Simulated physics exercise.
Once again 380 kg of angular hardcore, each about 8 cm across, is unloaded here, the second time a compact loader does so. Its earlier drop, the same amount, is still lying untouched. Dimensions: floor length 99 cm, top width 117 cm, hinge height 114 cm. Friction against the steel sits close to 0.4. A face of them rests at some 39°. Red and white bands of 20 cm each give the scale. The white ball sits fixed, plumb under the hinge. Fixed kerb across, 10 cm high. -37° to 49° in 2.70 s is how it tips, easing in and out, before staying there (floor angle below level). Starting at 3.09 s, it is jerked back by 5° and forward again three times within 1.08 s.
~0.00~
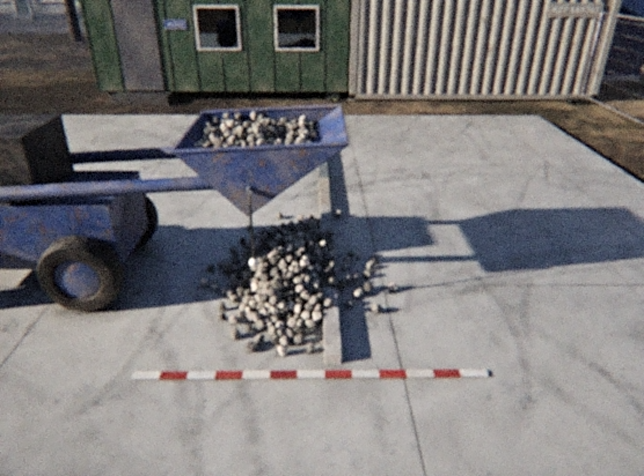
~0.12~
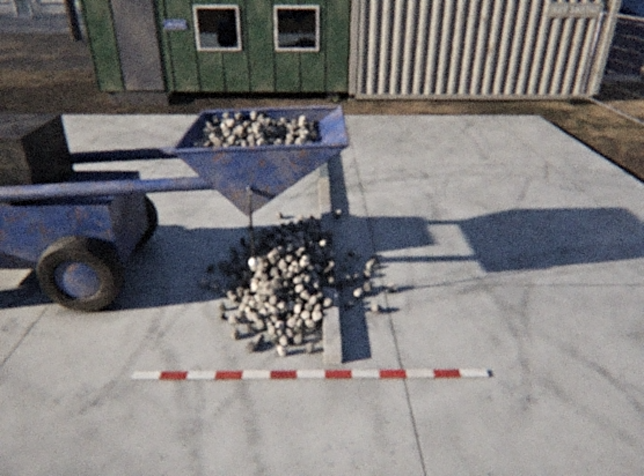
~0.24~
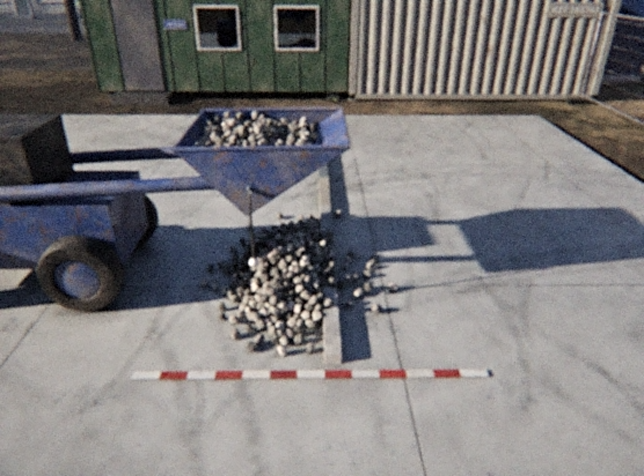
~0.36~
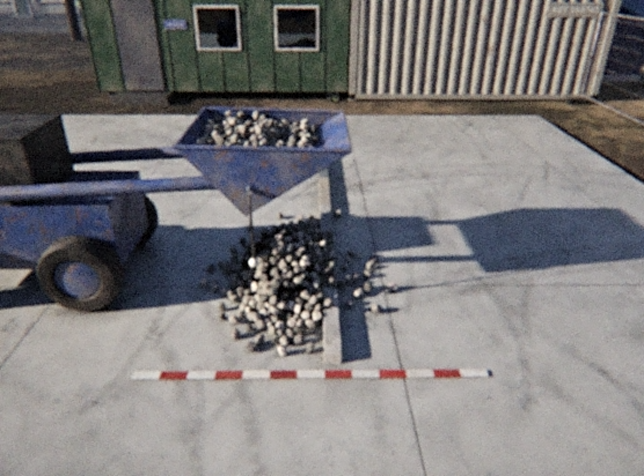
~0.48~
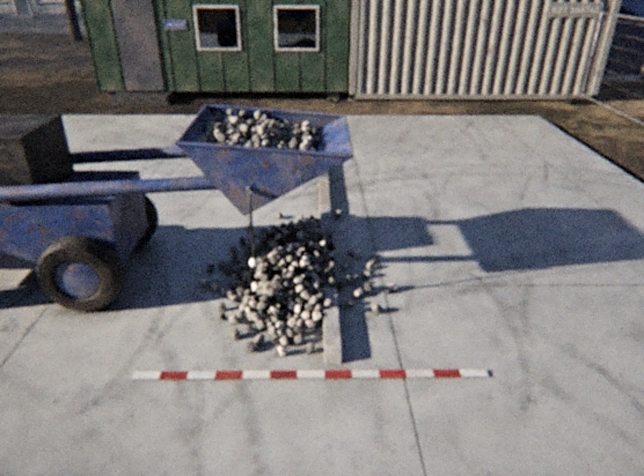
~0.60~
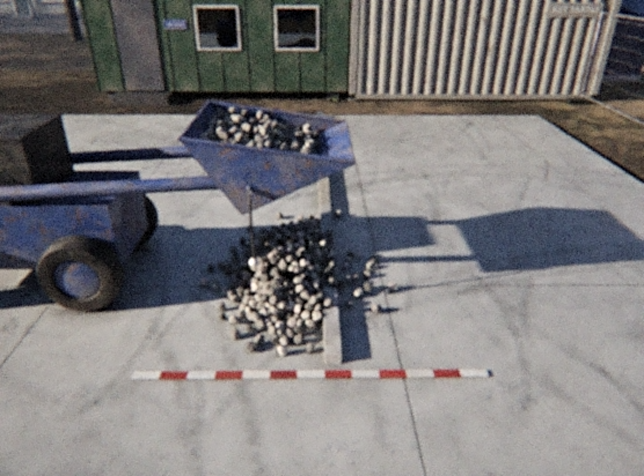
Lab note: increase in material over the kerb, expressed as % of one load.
Increase: 74 %.
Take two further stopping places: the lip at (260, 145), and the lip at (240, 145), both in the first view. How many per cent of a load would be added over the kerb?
About 0 per cent for the first, 0 per cent for the second.
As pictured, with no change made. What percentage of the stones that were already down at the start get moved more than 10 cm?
About 0 %.
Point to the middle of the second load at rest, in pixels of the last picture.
Around (353, 263) in the last picture.
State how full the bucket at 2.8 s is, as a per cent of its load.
It still holds about 5 per cent.
After 2.0 s the floor is at 36°; in per cent of one load, 93 in the bucket, 101 on this side of the kerb, 6 over the kerb; the foremost stones are at (371, 278).
After 2.8 s the floor is at 49°; in per cent of one load, 4 in the bucket, 126 on this side of the kerb, 71 over the kerb; the foremost stones are at (424, 267).
After 4.6 s the floor is at 49°; in per cent of one load, 0 in the bucket, 124 on this side of the kerb, 76 over the kerb; the foremost stones are at (453, 279).
After 7.3 s the floor is at 49°; in per cent of one load, 0 in the bucket, 124 on this side of the kerb, 76 over the kerb; the foremost stones are at (453, 279). Net gain over the kerb, 74.
